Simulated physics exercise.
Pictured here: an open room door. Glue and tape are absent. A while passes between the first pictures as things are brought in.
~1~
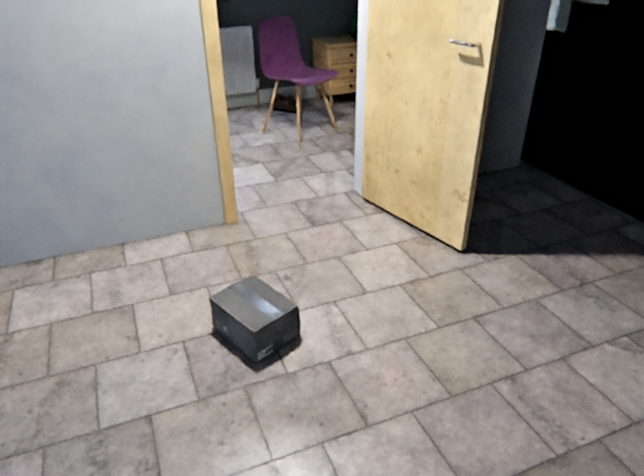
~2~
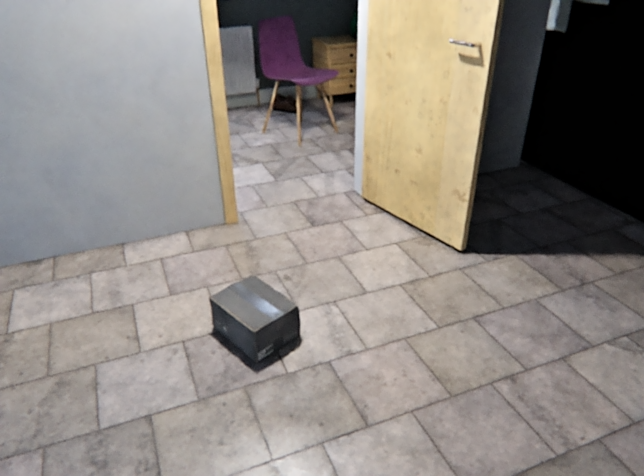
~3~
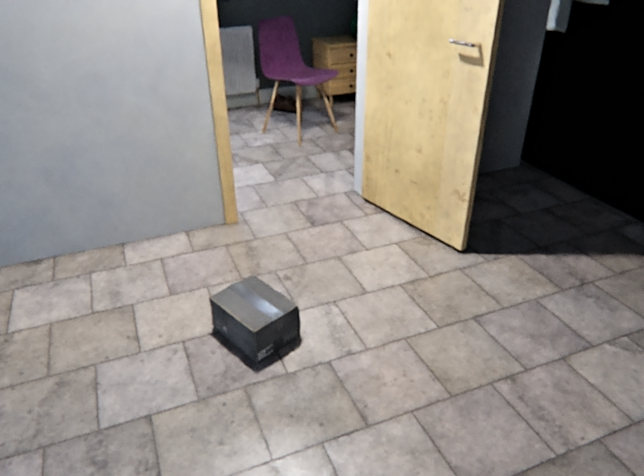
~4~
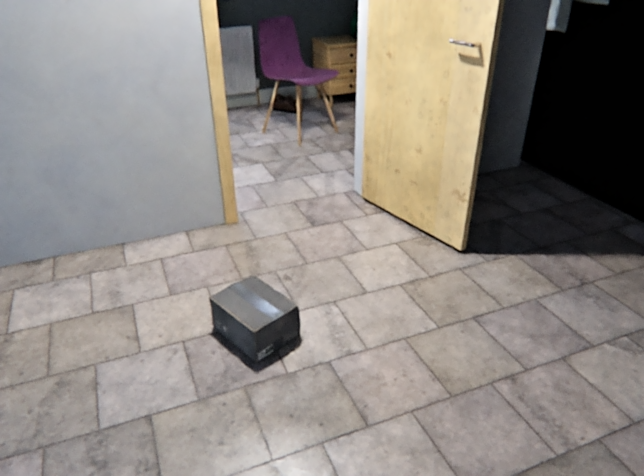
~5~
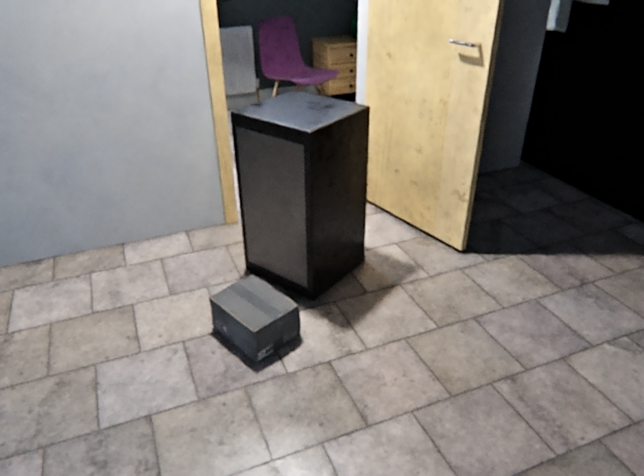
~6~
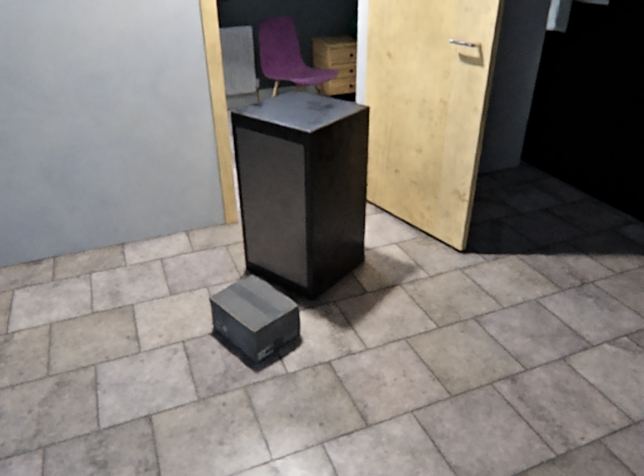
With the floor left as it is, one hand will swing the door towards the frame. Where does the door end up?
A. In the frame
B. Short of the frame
Short of the frame (B).
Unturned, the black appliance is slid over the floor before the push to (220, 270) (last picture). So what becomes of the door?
After that, the door ends up flush.
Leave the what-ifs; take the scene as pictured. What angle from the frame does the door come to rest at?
Near 65° open.
Then, 0.50 s later than the last frame, door 97° open.
Then, 0.80 s later than the last frame, door 86° open.
Then, 1.00 s later than the last frame, door 77° open.
Then, 1.20 s later than the last frame, door 67° open.
When it is over, door 65° open; both as before. End places, in pixels of the last picture, black appliance near (302, 193).
